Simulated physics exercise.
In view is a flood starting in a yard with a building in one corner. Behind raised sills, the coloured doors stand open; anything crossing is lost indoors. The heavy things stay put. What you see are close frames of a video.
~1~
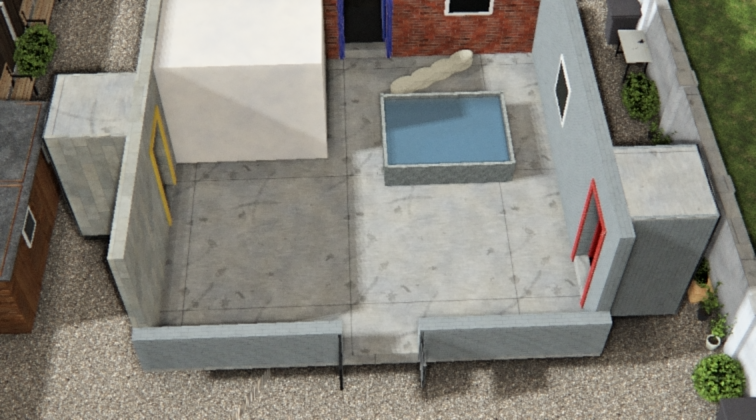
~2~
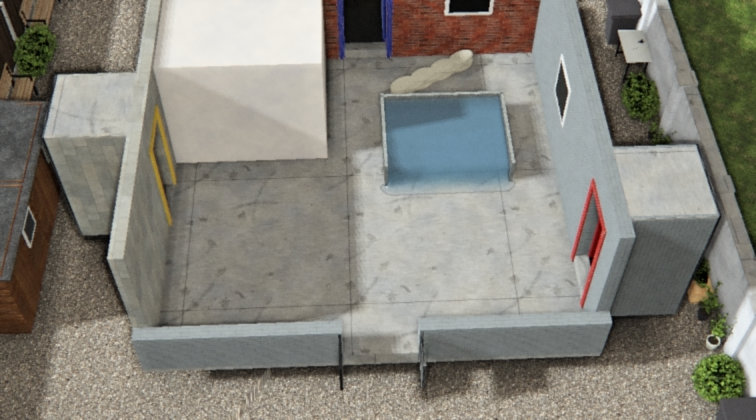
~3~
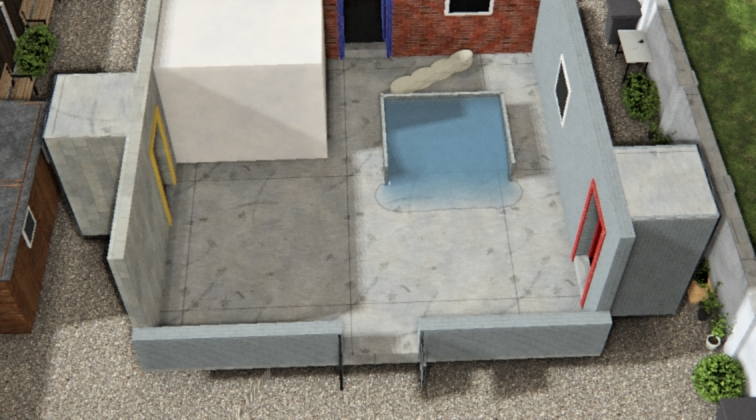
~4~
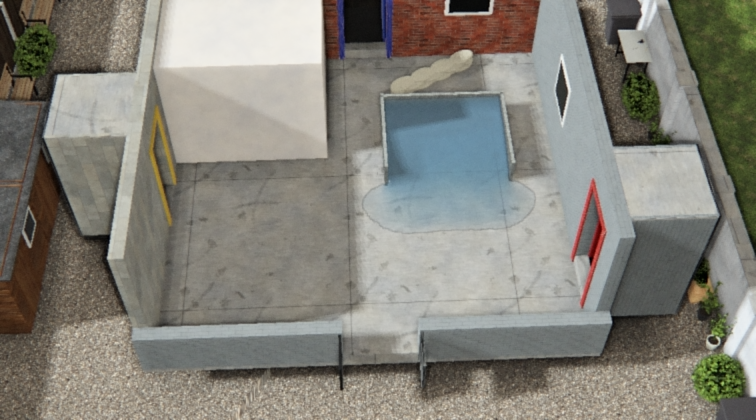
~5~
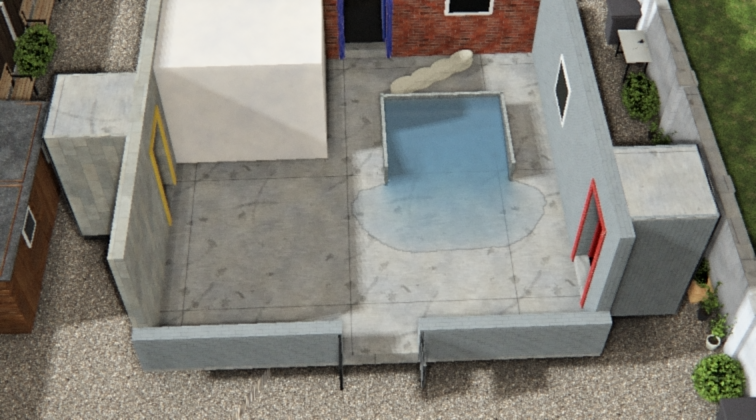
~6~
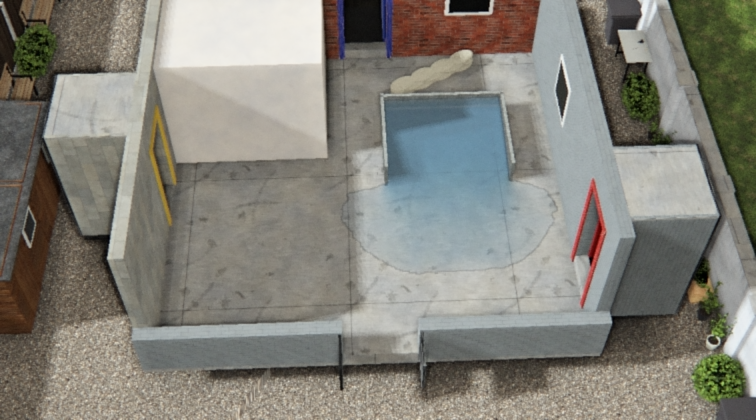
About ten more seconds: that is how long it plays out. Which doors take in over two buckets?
The yellow door will not go over two buckets; the red door will not go over two buckets; the blue door will not go over two buckets.
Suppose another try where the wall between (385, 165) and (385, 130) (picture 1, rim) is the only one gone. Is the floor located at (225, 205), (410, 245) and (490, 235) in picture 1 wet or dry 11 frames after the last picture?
Listed order gives sopping; left alone; left alone.
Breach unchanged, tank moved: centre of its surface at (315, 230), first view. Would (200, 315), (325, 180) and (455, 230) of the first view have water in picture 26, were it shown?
Soaked, bone-dry, bone-dry.
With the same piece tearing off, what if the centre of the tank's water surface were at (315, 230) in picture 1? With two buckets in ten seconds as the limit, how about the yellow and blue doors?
The yellow door tops the limit and the blue door misses the limit.
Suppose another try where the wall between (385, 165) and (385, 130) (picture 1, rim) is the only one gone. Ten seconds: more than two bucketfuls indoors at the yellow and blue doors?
Well, the yellow door crosses the threshold, but the blue door comes up short.
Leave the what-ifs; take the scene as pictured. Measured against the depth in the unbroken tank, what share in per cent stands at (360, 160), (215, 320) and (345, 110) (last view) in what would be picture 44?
First spot 0 %, second 8 %, third 0 %.
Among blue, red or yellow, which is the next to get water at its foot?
The door marked red.
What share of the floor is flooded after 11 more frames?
I'd put it at roughly 40 per cent.
A moment on, water covers 35 % of the floor; the yellow door not reached, the red door not reached, the blue door not reached.
Next, water covers 40 % of the floor; the yellow door not reached, the red door wet at the sill, nothing in, the blue door not reached.
Then, water covers 45 % of the floor; the yellow door not reached, the red door wet at the sill, nothing in, the blue door not reached.
Later, water covers 55 % of the floor; the yellow door not reached, the red door under two buckets in, the blue door not reached.
In the end, water covers 80 % of the floor; the yellow door under two buckets in, the red door under two buckets in, the blue door not reached.
